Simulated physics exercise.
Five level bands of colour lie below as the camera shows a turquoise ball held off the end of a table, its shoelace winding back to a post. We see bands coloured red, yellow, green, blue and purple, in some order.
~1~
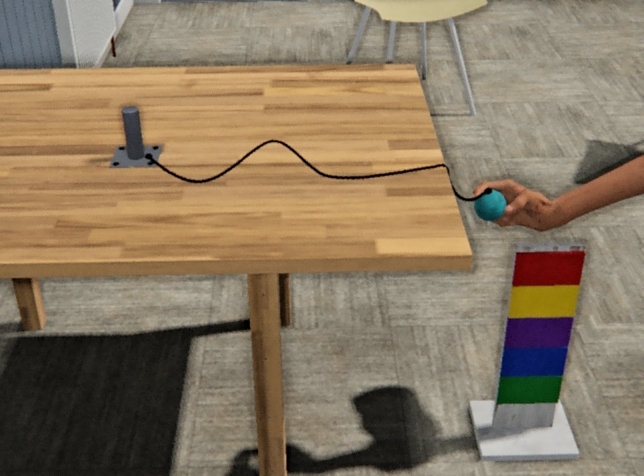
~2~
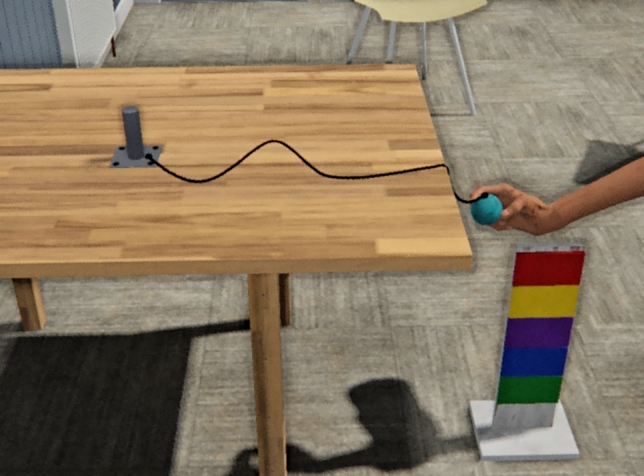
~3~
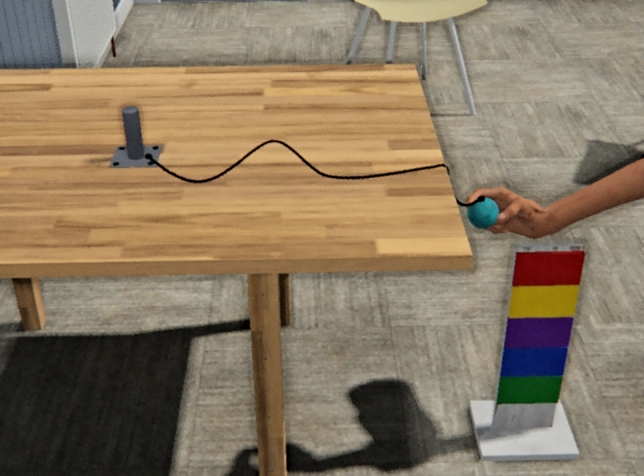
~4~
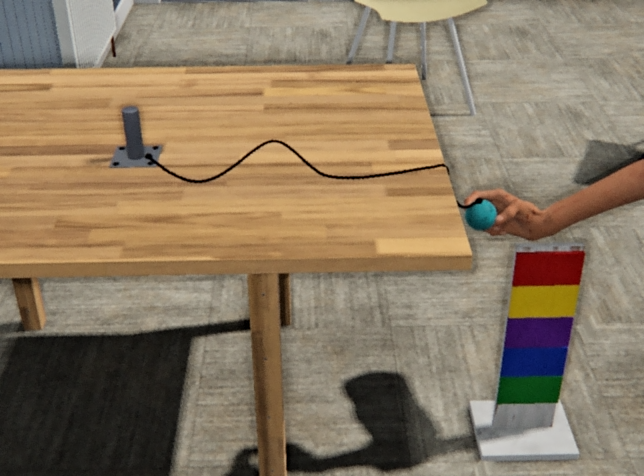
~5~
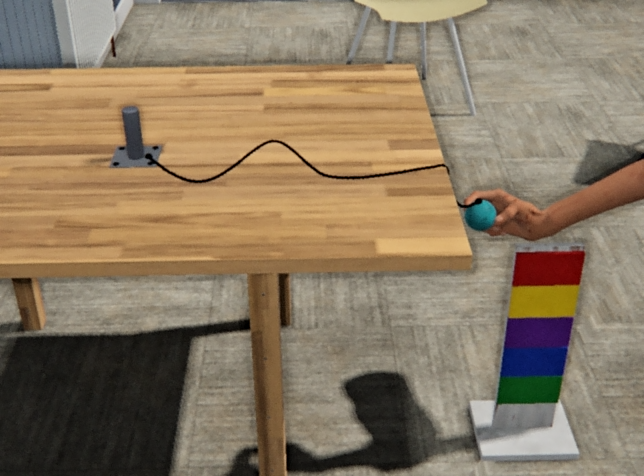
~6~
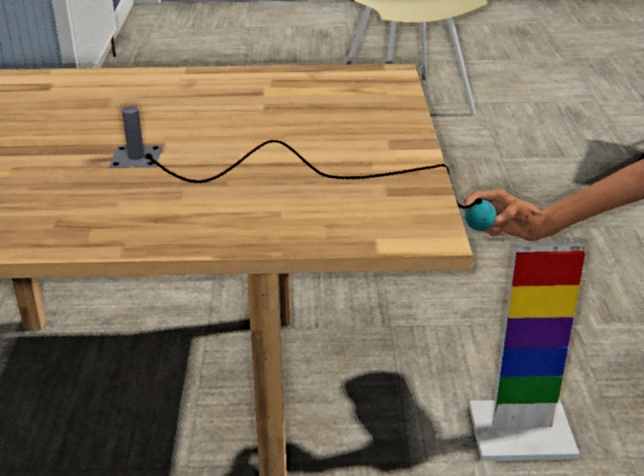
Turquoise ball on a dark shoelace held by a hand beyond a wooden table's edge, shifting slightly left, then staying still.
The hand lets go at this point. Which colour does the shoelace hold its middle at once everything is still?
The shoelace holds its middle at purple.
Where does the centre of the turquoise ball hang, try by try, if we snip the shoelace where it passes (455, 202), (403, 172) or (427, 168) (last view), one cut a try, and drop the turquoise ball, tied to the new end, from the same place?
So, going through them: (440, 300) first, (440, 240) next, (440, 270) last.
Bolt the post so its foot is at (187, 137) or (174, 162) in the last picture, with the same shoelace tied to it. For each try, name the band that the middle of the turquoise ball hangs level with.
Blue; blue.
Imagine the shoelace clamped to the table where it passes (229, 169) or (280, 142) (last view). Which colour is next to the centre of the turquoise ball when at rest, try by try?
Going through them one at a time, the answers are yellow; red.
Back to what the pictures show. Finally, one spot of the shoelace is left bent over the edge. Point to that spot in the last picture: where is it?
At (333, 177), roughly.
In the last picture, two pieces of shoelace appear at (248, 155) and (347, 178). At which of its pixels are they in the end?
The first settles around (302, 159), the second around (445, 179).
Soon after, ball near (448, 311); level with yellow.
Then, ball near (418, 332); level with purple.
At rest, ball near (434, 333); level with purple. The shoelace holds its middle at purple.
